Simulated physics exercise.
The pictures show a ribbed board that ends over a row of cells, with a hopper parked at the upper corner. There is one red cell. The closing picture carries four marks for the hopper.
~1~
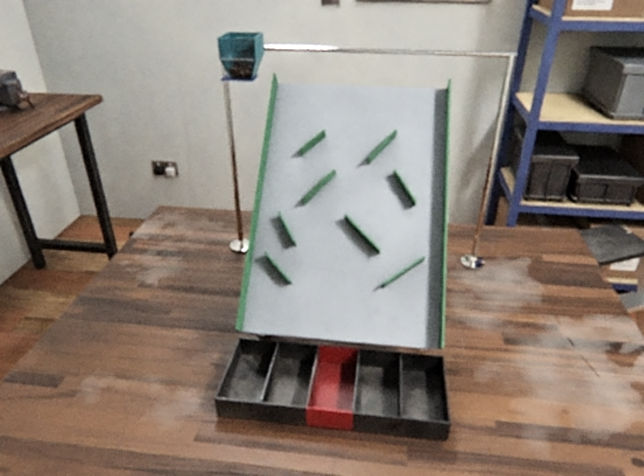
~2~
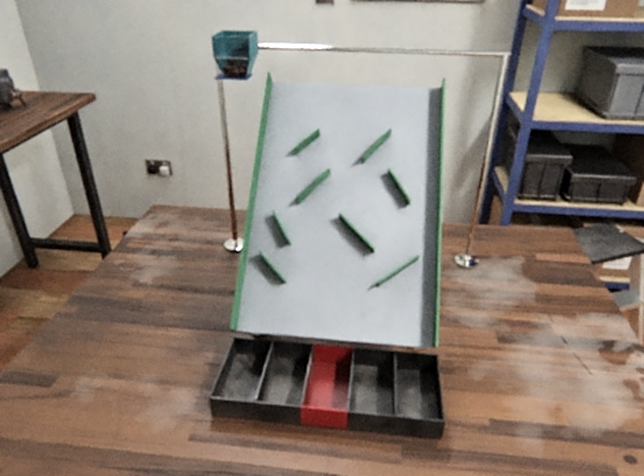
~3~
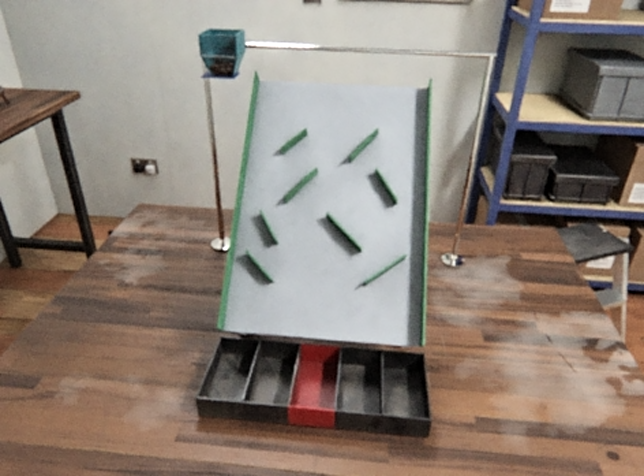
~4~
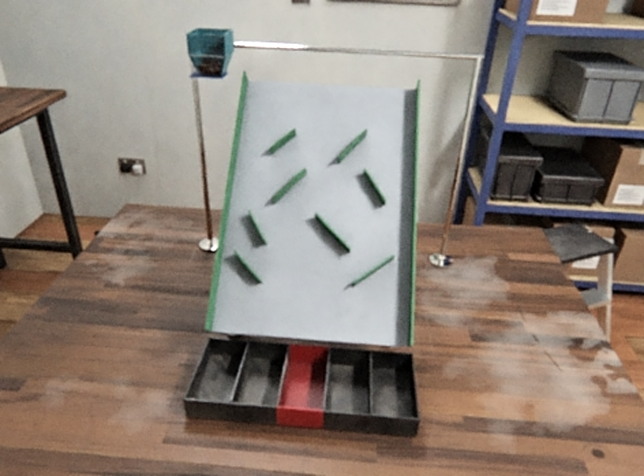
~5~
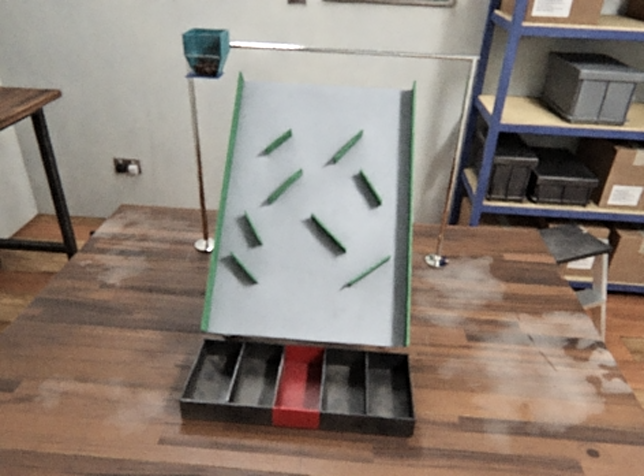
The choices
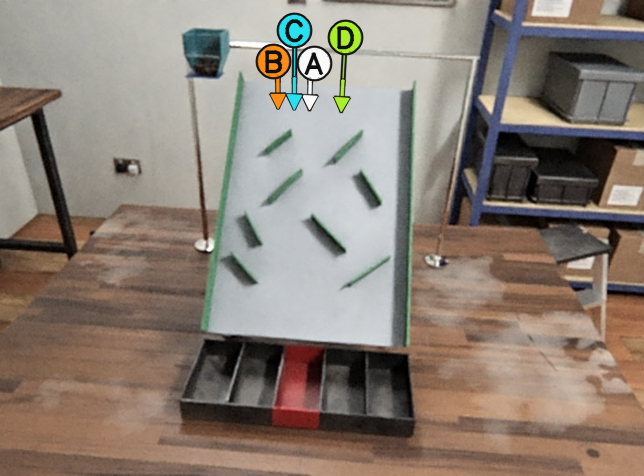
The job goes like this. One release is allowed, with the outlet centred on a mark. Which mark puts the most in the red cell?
The best mark is A.
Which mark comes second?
Here it is mark C.
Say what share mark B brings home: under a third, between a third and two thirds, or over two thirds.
Mark B gives under a third.
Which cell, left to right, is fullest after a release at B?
The first from the left.
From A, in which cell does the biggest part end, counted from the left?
The third from the left.
On the marked copy, mark A meets the board at (309, 104); mark B meets the board at (278, 103); mark C meets the board at (294, 104); mark D meets the board at (341, 106).
Choosing A, roughly half in the red cell, roughly a quarter in other cells, roughly a quarter outside the box.
Choosing B, about a tenth in the red cell, roughly half in other cells, roughly a quarter outside the box.
Choosing C, roughly a third in the red cell, roughly a third in other cells, roughly a quarter outside the box.
Choosing D, about a tenth in the red cell, roughly half in other cells, roughly a third outside the box.
